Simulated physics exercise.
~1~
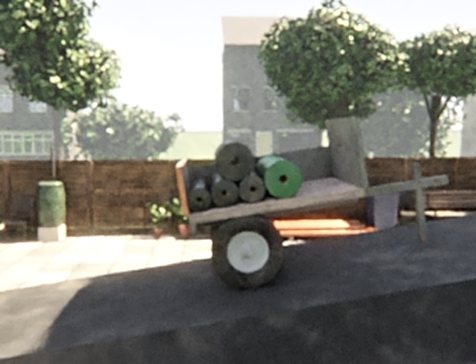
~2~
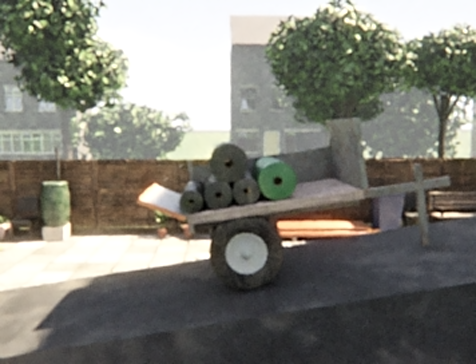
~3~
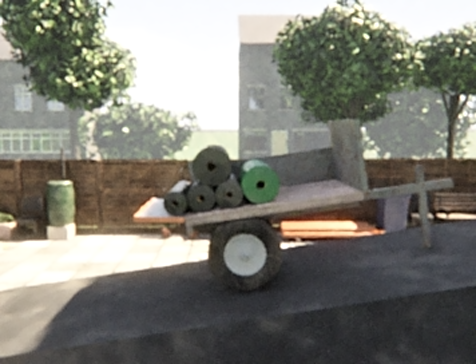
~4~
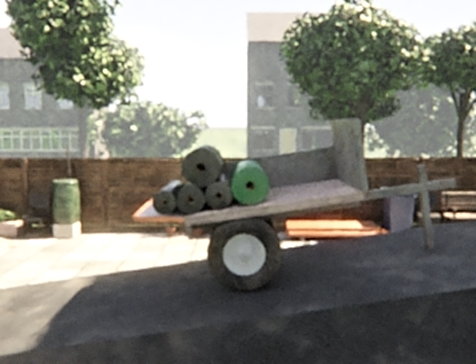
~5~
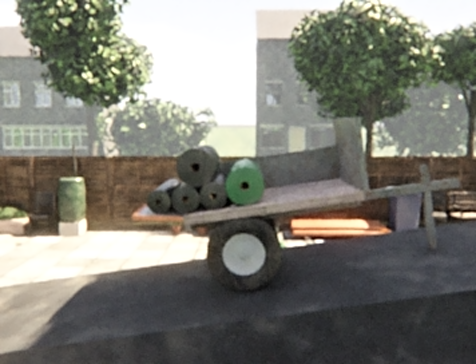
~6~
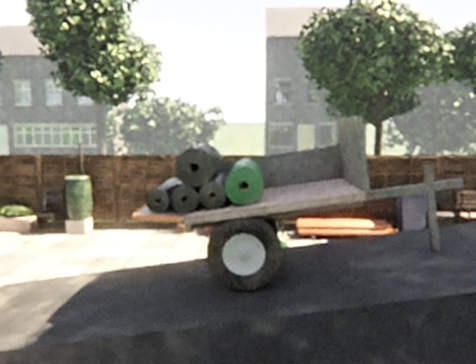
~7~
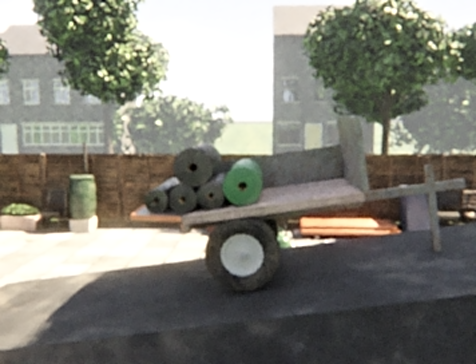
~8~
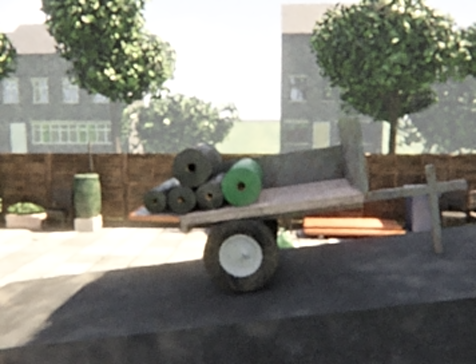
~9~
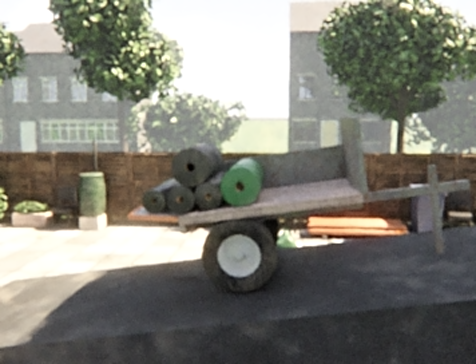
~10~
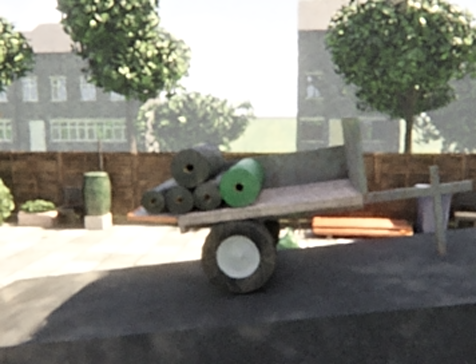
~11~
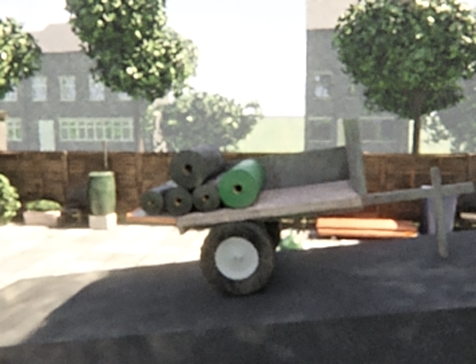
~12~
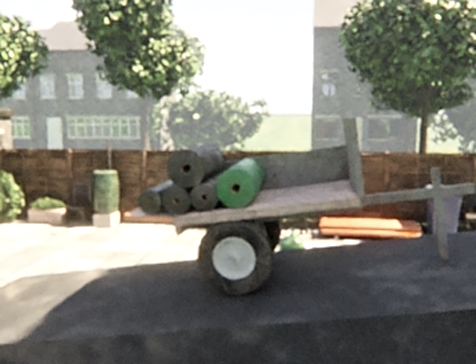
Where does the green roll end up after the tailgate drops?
The green roll ends up still inside the trailer bed, resting beside the dark rolls.
A trailer's tailgate drops open and the stacked rolls shift left, but none falls off.
